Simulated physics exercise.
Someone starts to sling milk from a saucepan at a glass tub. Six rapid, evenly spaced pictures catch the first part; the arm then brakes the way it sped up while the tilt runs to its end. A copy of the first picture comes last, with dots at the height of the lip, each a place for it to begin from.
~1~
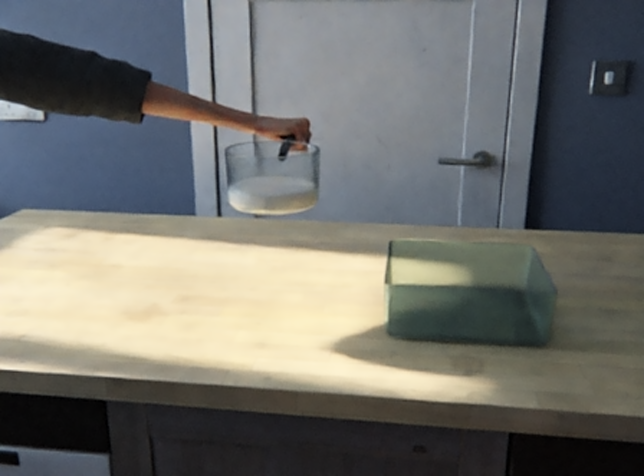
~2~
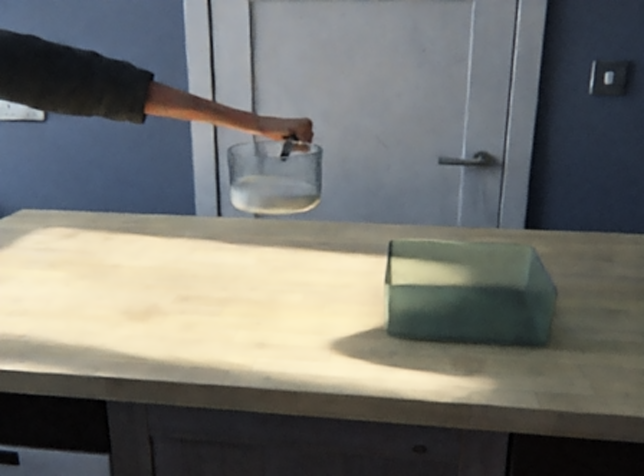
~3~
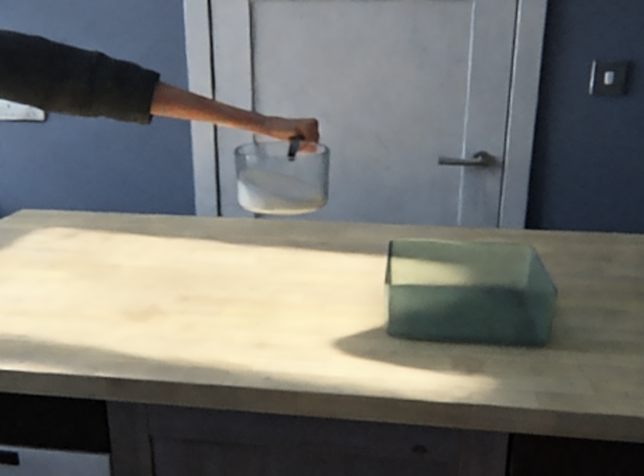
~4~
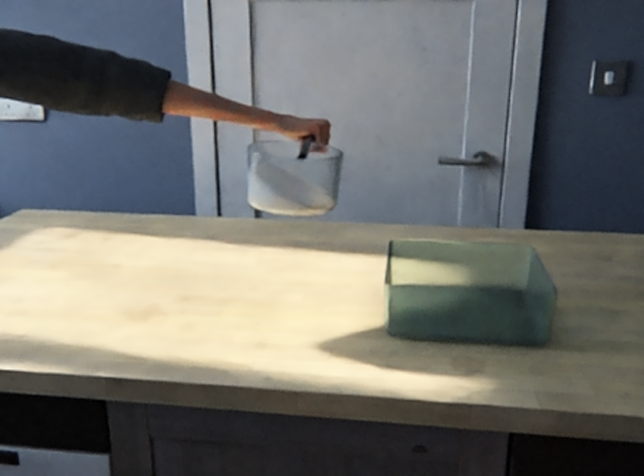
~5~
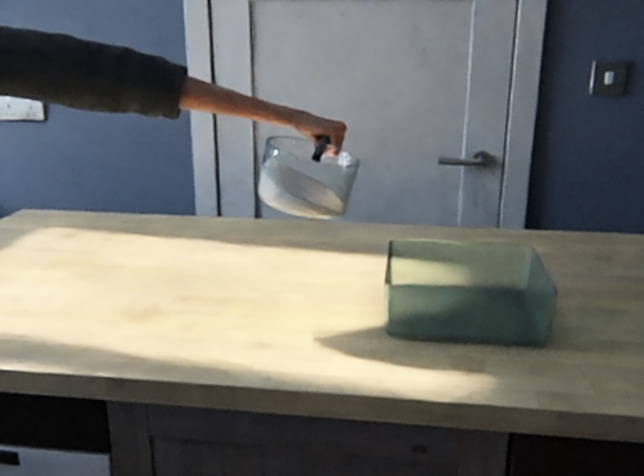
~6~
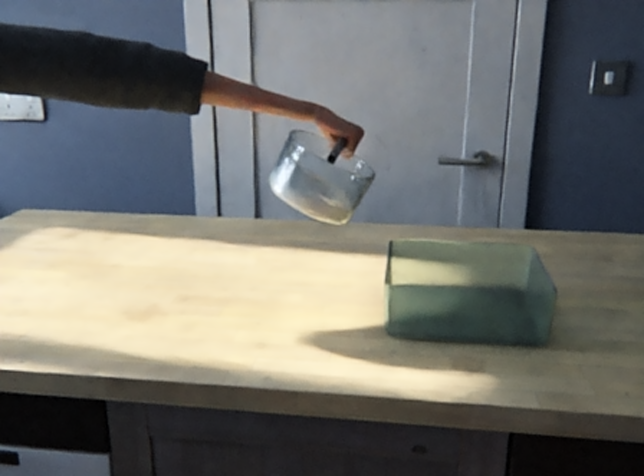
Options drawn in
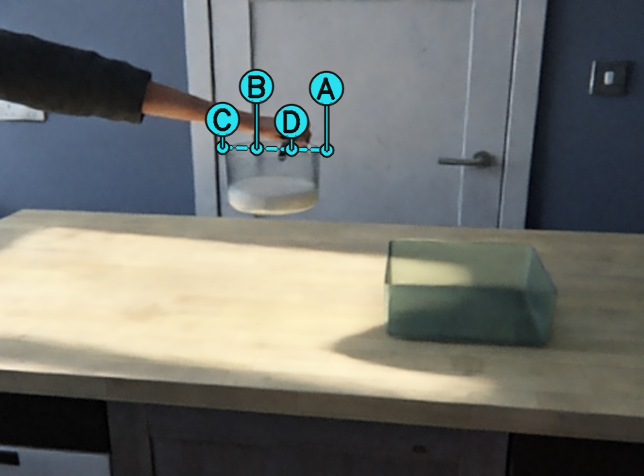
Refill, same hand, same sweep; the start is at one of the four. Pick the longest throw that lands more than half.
Dot D just does it.
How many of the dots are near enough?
Two of the four.
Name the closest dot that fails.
The answer is B.
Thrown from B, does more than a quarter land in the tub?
Yes, clearly.
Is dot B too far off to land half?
Yes, it does.
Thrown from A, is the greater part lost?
No, that is safe.
On the marked copy, A at (326, 150); B at (256, 148); C at (222, 147); D at (291, 149).
Choosing A, about 86 % lands in the tub, 7 % falls short and 6 % goes beside or beyond.
Choosing B, about 36 % lands in the tub, 58 % falls short and 6 % goes beside or beyond.
Choosing C, about 8 % lands in the tub, 90 % falls short.
Choosing D, about 63 % lands in the tub, 26 % falls short and 11 % goes beside or beyond.
